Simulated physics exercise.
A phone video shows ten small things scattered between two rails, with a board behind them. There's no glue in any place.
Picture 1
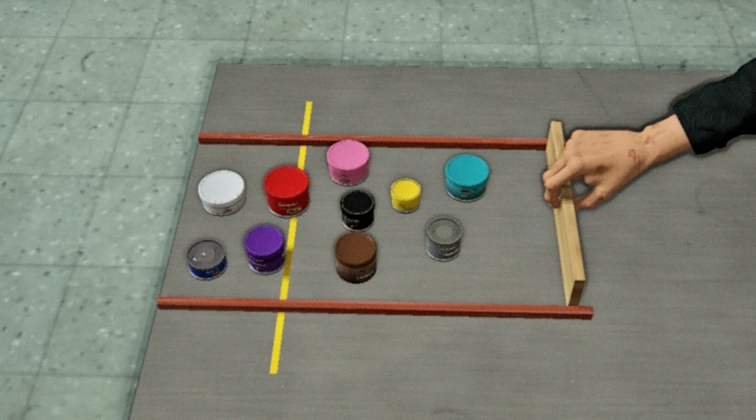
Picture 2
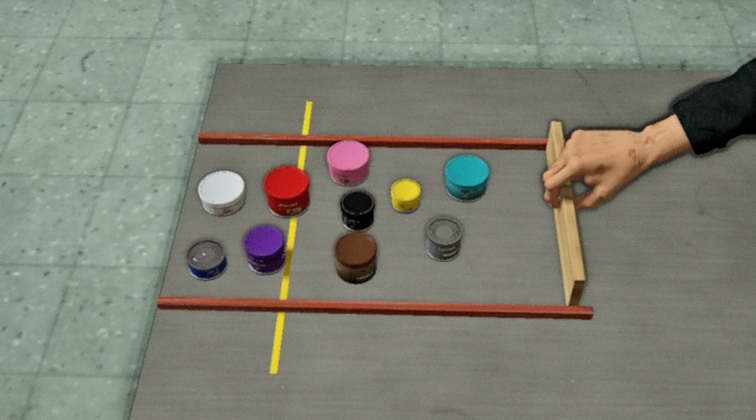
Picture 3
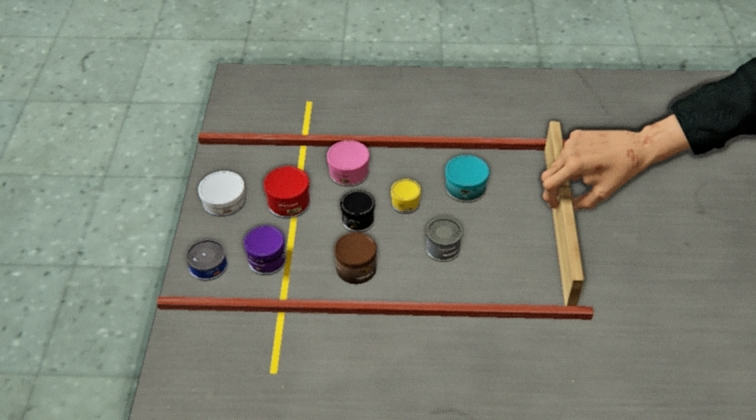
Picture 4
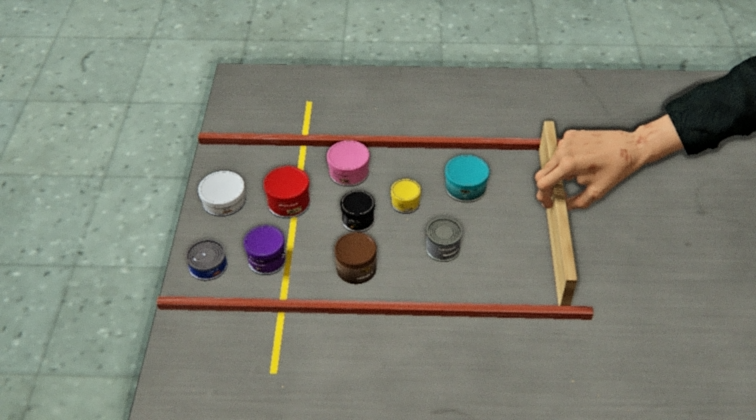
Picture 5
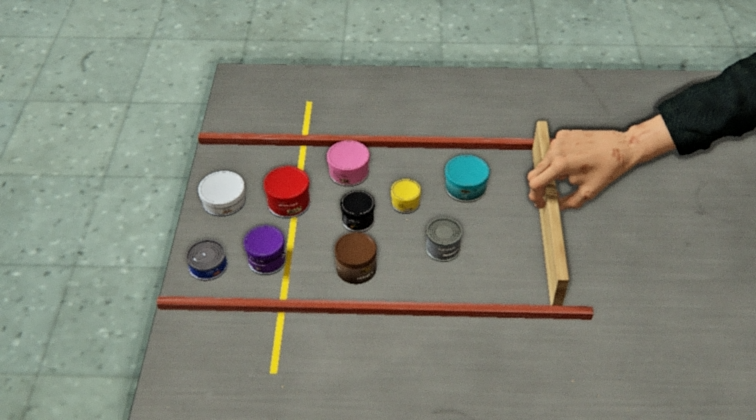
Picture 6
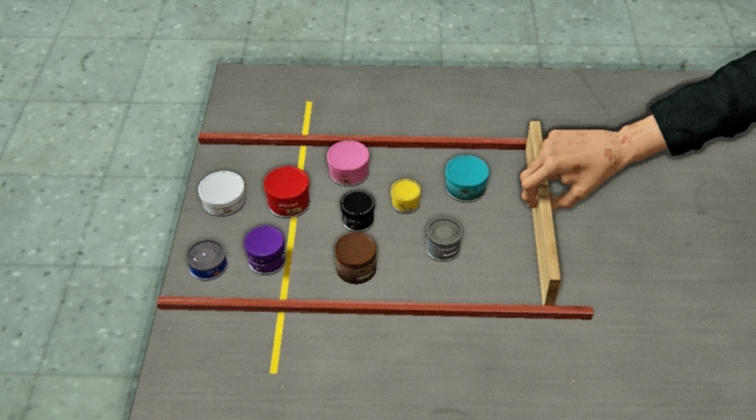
On a dark tabletop between two red rails, ten small colourful tins and pots sat still around a yellow tape line, while a hand on the right held a wooden board and slid it slightly left.
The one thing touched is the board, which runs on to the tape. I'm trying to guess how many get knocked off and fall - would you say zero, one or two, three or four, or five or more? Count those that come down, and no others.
Every piece stays.
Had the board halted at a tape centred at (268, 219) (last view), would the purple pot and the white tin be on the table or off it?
The purple pot stays where it is; the white tin goes off the edge.
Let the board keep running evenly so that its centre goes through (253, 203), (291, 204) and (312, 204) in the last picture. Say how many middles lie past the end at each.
Per position: 2 / 0 / 0.
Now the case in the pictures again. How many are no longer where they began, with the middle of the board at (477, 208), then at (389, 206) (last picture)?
That gives 1 for the first and 6 for the second.
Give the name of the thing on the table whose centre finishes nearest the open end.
Nearest at the end: The white tin.
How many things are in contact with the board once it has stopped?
Counting them up gives 4.
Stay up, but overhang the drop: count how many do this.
Count of overhanging things: 1.
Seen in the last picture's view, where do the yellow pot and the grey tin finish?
Close to (281, 201); the other close to (272, 243).
A little later, none off yet; blue tin at rest near (207, 260); white tin at rest near (223, 194); purple pot at rest near (266, 250).
When it is over, the number that fall off is zero.
